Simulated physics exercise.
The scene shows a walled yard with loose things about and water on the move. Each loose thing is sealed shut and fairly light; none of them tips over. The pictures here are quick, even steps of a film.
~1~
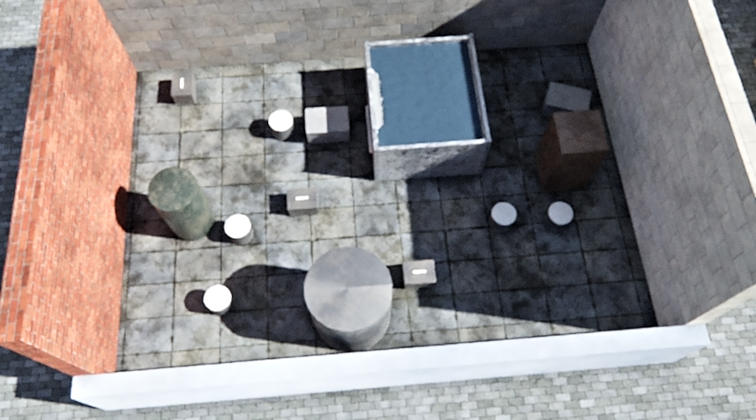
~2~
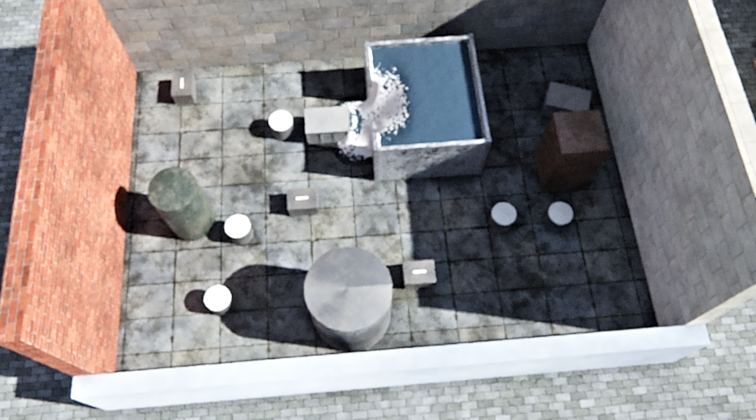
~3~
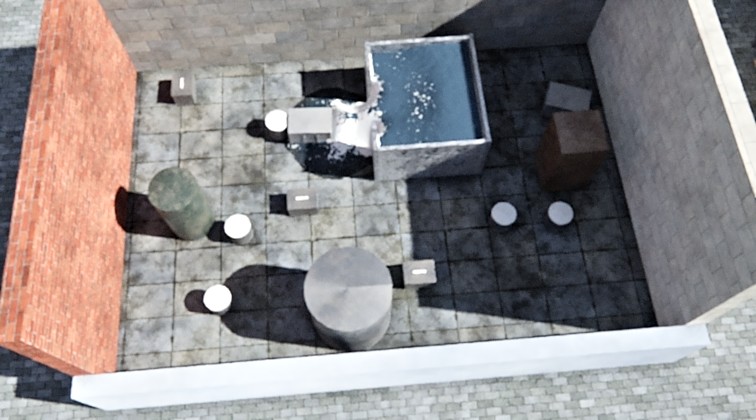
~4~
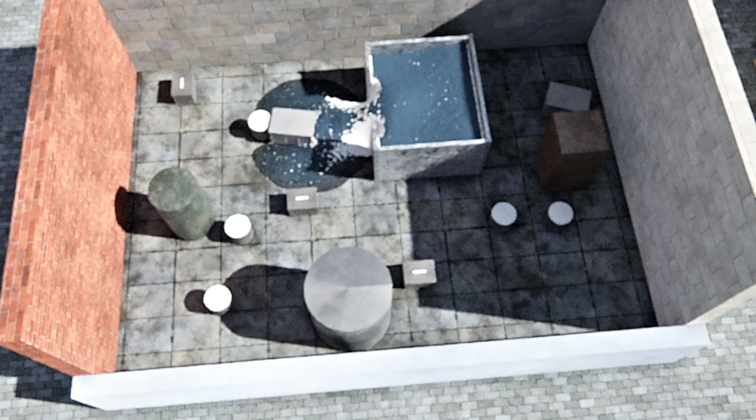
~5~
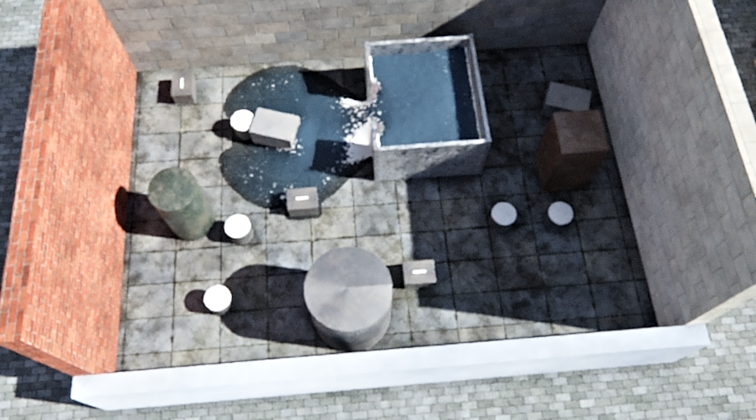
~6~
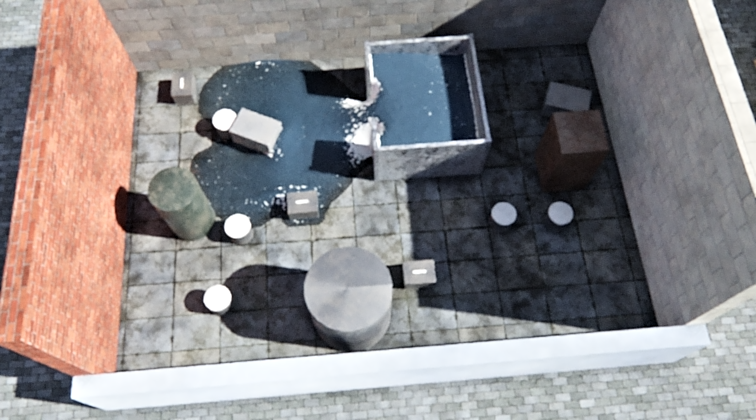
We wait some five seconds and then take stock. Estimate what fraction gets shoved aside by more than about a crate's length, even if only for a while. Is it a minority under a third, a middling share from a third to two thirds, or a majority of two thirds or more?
A middling share.
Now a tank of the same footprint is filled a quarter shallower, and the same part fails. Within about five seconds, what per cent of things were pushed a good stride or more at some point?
Share displaced: Approx. 50 percent.
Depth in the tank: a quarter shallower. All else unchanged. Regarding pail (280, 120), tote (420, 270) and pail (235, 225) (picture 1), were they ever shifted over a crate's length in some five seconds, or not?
As asked: Went the distance, fell short, went the distance.
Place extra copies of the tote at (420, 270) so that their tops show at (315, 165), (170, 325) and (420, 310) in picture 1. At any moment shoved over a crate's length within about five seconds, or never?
The first travels far, the second travels far and the third sits tight.
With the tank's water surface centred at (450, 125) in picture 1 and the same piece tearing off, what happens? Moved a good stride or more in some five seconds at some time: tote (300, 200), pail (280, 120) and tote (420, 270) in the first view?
Far enough, Far enough, Not far.
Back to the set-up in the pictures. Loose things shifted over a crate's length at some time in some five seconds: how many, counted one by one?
The figure is 6.
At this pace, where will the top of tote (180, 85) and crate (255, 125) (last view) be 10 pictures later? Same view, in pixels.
The first should be near (146, 91), the second near (138, 164).
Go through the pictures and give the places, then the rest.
A crate at (327, 119) rests on the ground; a pail at (280, 120) rests on the ground; 0 of 10 have shifted, in the first frame.
A crate at (326, 119) rests on the ground; a pail at (280, 120), on the bottom; 0 of 10 have shifted, in the second frame.
A crate at (310, 120), on the bottom, close to its start; a pail at (277, 120), on the bottom, close to its start; 1 of 10 have shifted, in the third frame.
A crate at (292, 122) rests on the ground, a stride from its start; a pail at (260, 120) rests on the ground, close to its start; 2 of 10 have shifted, in the fourth frame.
A crate at (274, 124) rests on the ground, a stride from its start; a pail at (242, 120) rests on the ground, a stride from its start; 2 of 10 have shifted, in the fifth frame.
A crate at (255, 126) rests on the ground, a stride from its start; a pail at (225, 119), on the bottom, a stride from its start; 3 of 10 have shifted, in the sixth frame.
A moment on, 2 of 10 are well off their spots; 0 afloat.
Next, 5 of 10 are well off their spots; 3 afloat.
Later, 6 of 10 are well off their spots; 4 afloat.
In the end, 5 of 10 are well off their spots, and 6 have been at some point; 5 afloat.
